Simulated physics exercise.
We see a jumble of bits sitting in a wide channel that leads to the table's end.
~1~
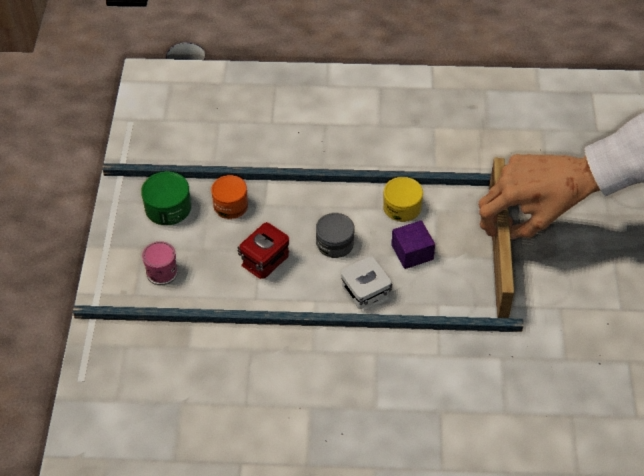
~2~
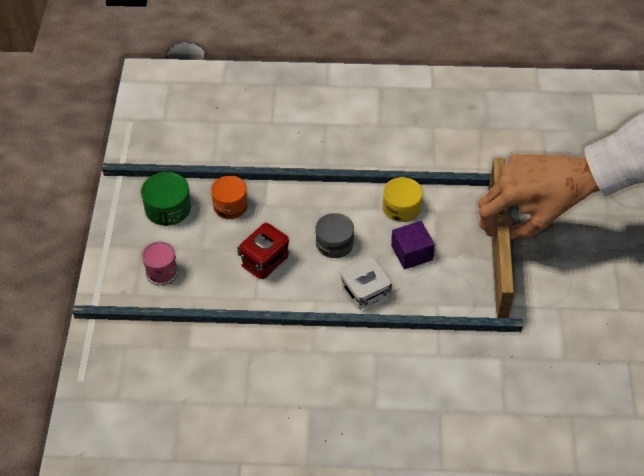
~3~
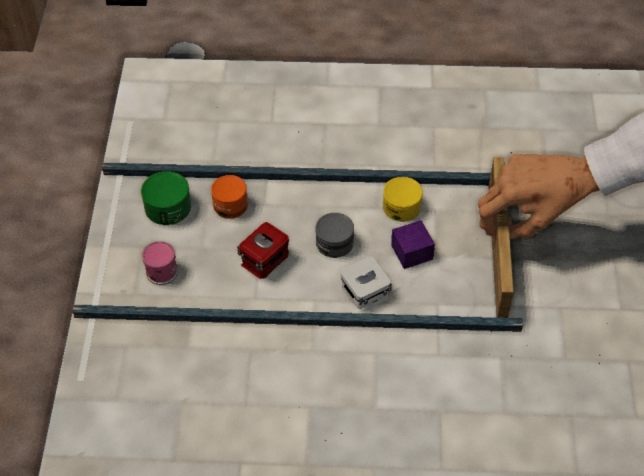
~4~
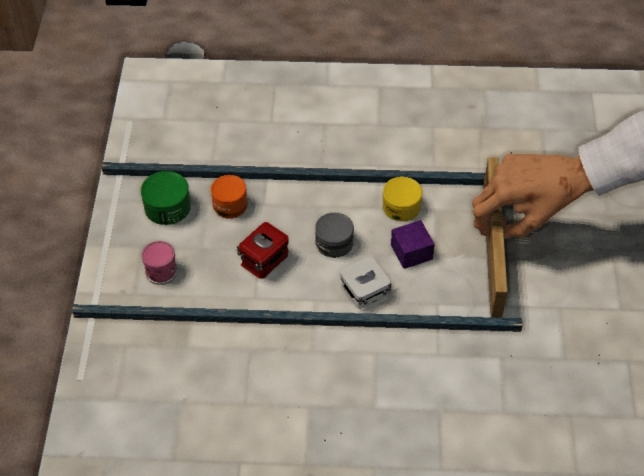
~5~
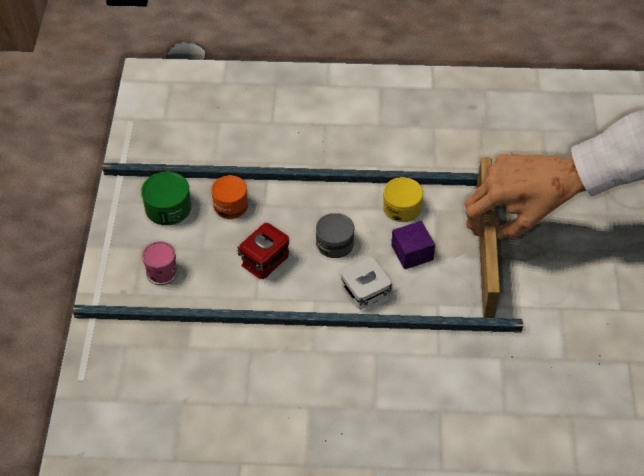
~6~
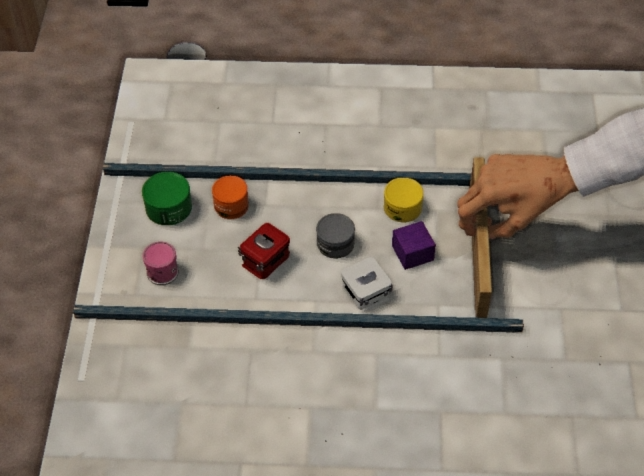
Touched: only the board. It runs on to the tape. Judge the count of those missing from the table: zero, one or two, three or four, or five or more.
Off the edge will go five or more.
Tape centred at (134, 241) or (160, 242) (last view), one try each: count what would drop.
The counts would come to 5 and 2.
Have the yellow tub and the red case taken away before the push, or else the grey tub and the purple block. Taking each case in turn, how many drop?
The count is 3 in the first case and 3 in the second.
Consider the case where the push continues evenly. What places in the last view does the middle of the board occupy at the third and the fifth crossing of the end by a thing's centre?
The first puts it near (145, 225), the next near (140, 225).
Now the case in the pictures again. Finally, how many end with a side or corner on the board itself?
3 of them.
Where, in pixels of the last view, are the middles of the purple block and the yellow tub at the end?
The purple block settles near (91, 233); as for the yellow tub, near (96, 193).
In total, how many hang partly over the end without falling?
Count: 3.
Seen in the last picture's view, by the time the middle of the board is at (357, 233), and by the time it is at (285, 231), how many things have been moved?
At the first place 4, at the second 6.
Soon after, none off yet; green tub at rest near (167, 199); pink pot at rest near (161, 264); orange tub at rest near (231, 198).
Then, none off yet; green tub at rest near (167, 199); pink pot at rest near (161, 264); orange tub moved about its own width near (209, 186).
Further on, none off yet; green tub moved well along near (82, 198); pink pot moved well along near (74, 260); orange tub moved well along near (119, 181).
At rest, the number that fall off is five or more; fallen, grey tub, red case, orange tub, pink pot and green tub.
